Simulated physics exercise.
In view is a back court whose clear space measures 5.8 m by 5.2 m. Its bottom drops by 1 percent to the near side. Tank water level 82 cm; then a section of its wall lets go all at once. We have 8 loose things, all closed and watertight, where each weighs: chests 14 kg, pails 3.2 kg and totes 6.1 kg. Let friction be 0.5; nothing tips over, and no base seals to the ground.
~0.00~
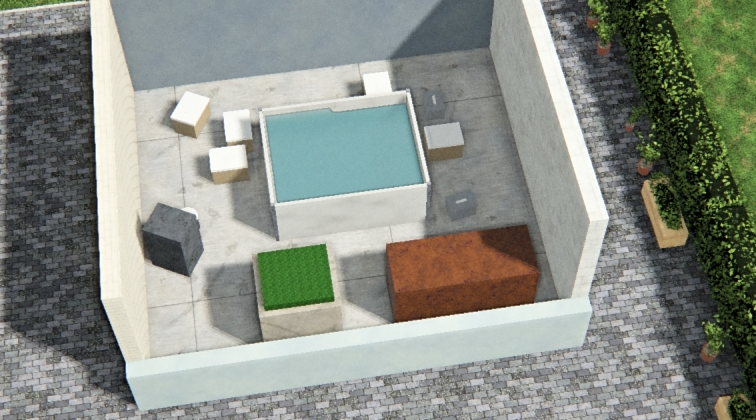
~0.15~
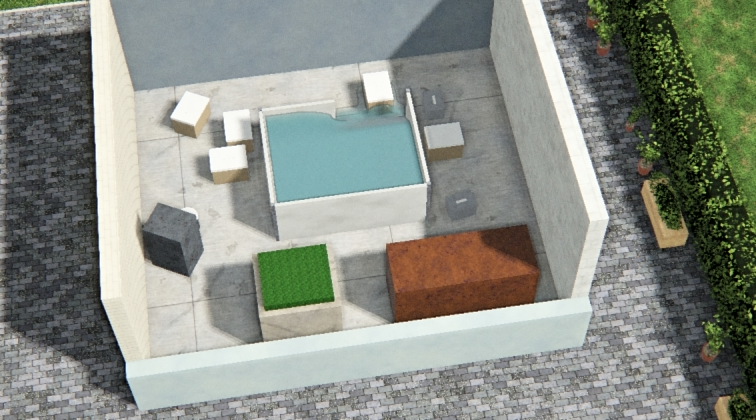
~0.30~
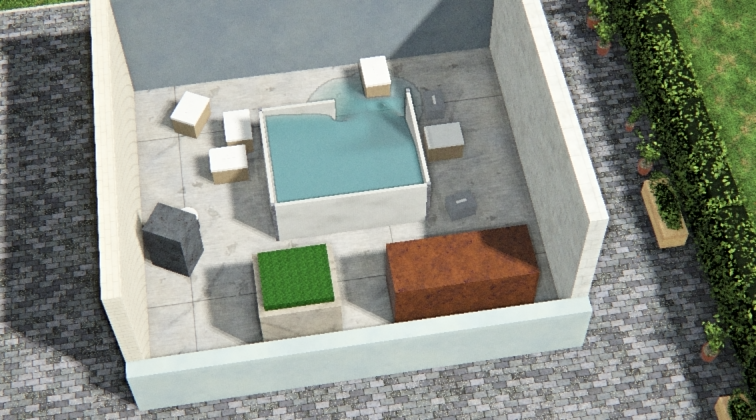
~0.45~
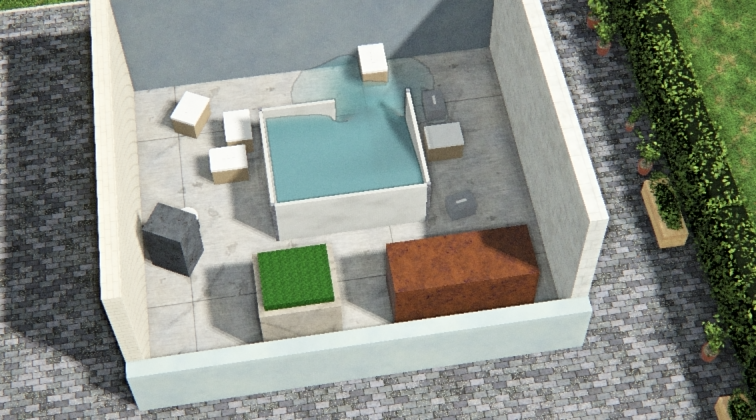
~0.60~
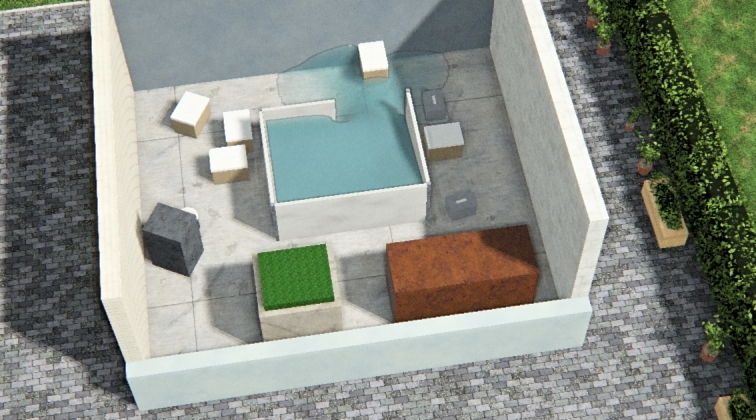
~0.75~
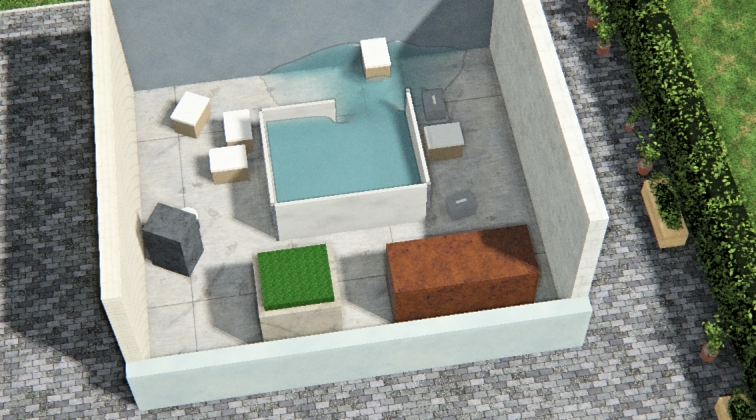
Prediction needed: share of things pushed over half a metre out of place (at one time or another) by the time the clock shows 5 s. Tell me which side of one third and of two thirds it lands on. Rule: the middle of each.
It is a high share, two thirds or above that.
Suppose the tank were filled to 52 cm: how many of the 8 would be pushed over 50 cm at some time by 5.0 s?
The answer would then be 6.
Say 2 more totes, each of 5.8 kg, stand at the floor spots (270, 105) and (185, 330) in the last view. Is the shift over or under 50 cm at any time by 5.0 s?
First goes beyond, then stays inside.
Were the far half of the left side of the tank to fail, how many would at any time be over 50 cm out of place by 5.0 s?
In that case the number is 6.
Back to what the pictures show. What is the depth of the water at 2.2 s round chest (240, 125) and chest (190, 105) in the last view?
About 6 and 9 cm.
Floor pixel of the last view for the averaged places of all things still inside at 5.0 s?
Centred roughly on (325, 222).
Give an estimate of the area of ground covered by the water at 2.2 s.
Somewhere about 16 m2, give or take.
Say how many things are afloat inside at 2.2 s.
Total: 1.
After 1.1 s 1 of 8 are over 50 cm from their spots; 1 afloat.
After 2.2 s 2 of 8 are over 50 cm from their spots; 1 afloat.
After 3.5 s 6 of 8 are over 50 cm from their spots; 4 afloat.
After 5.0 s 7 of 8 are over 50 cm from their spots, and 7 have been at some point; 7 afloat.
